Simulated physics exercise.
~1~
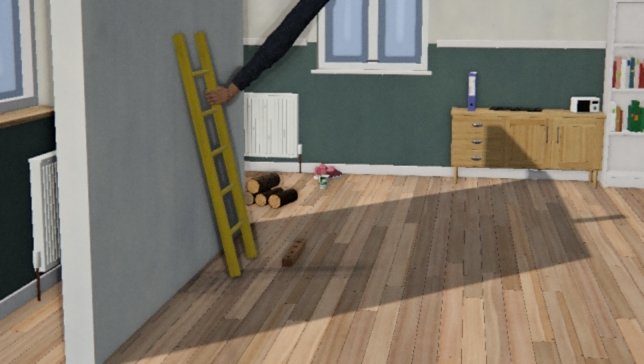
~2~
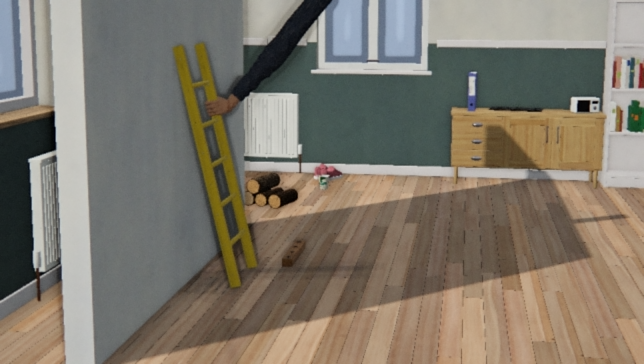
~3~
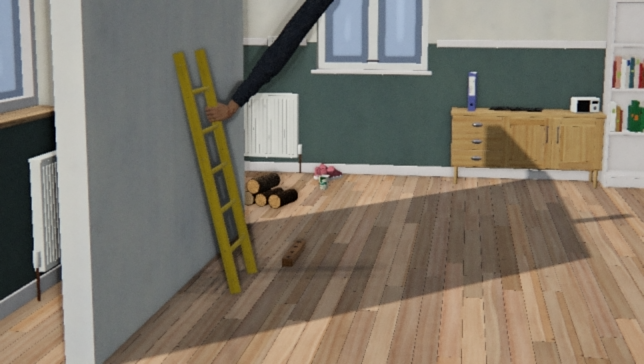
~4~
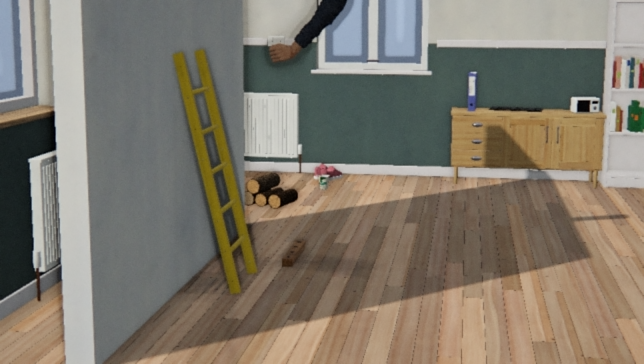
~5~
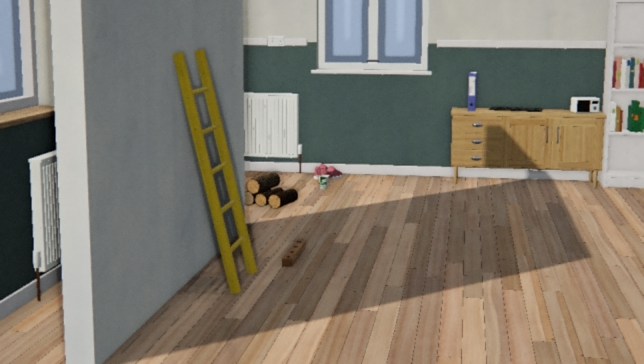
A yellow ladder was lowered a little by a hand until it rested on the wooden floor, leaning against a grey wall near some logs. The hand then let go and drew back out of view, and the ladder stayed leaning there.
